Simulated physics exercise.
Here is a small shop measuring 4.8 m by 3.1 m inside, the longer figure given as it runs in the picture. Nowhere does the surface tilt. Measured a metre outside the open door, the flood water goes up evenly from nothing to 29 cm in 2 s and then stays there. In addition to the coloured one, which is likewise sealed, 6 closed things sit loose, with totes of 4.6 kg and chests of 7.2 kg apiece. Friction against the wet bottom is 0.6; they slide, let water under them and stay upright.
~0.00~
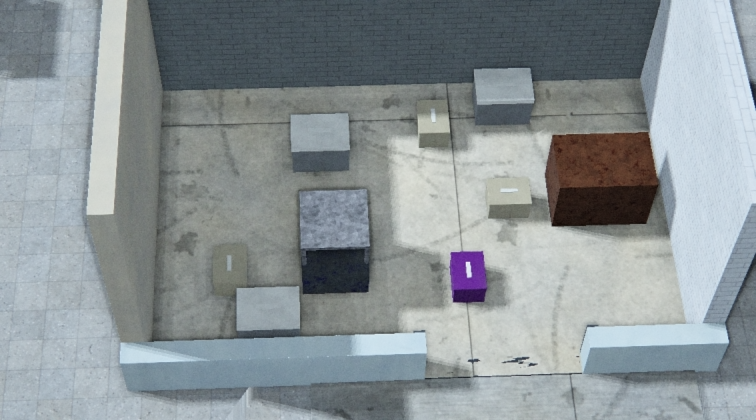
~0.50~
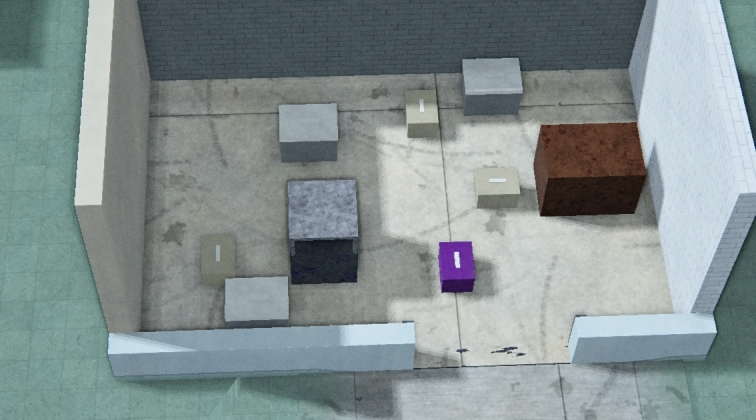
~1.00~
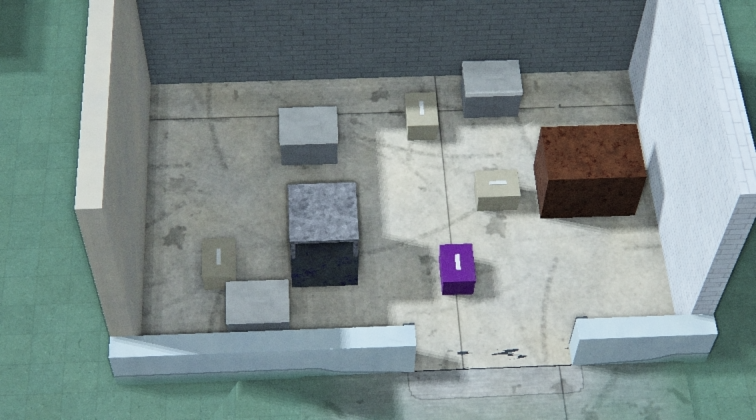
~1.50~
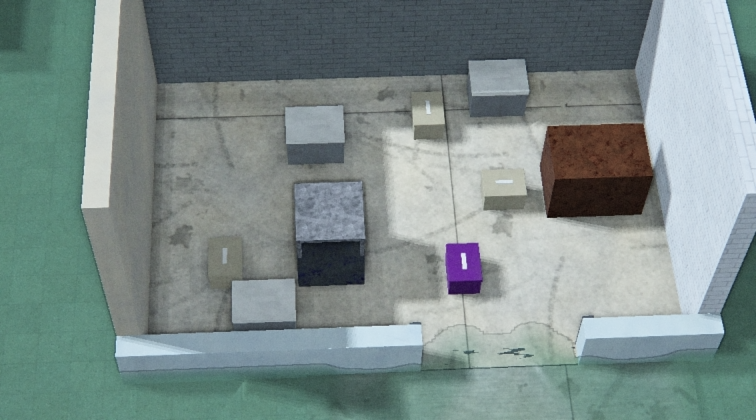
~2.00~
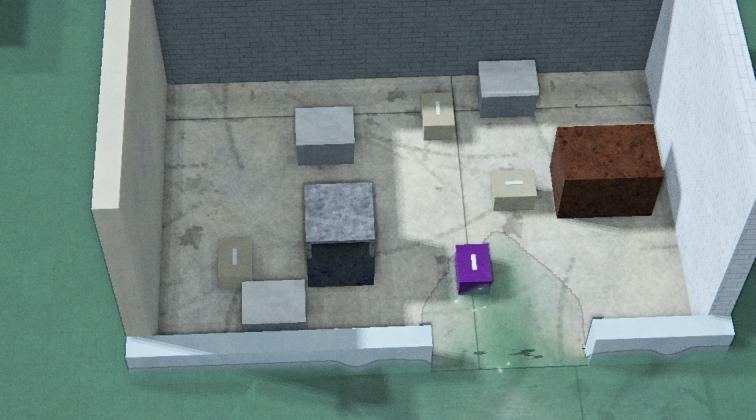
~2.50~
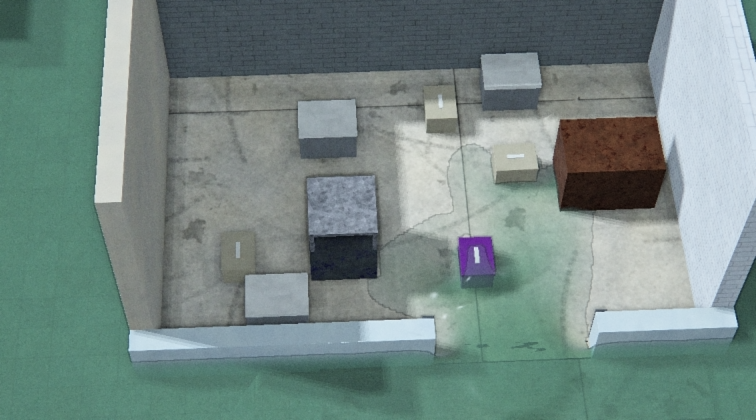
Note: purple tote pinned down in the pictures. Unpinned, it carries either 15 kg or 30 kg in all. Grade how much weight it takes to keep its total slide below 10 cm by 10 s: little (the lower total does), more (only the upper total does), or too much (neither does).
Grade: Too much.
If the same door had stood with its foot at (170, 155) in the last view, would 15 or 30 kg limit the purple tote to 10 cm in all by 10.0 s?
If so, then only the second option works.
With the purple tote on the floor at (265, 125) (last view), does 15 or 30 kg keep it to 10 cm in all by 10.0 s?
Well, no option works.
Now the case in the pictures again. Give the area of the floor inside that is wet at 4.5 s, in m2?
About 12 m2.
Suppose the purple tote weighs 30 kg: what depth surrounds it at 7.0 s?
Around 12 cm.
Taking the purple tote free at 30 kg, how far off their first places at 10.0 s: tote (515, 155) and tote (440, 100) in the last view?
In that order: 200 cm, 140 cm.
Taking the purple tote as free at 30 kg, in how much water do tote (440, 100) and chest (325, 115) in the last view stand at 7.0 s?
First about 4 cm, second about 9 cm.
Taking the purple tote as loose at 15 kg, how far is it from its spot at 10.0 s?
250 cm.
After 3.5 s the purple tote would be 118 cm from its start with 15 kg and 34 cm from its start with 30 kg; 9 cm of water round it then.
After 4.5 s the purple tote would be 182 cm from its start with 15 kg and 35 cm from its start with 30 kg; 9 cm of water round it then.
After 7.0 s the purple tote would be 256 cm from its start with 15 kg and 35 cm from its start with 30 kg; 12 cm of water round it then.
After 10.0 s the purple tote would be 245 cm from its start with 15 kg and 41 cm from its start with 30 kg; 16 cm of water round it then.
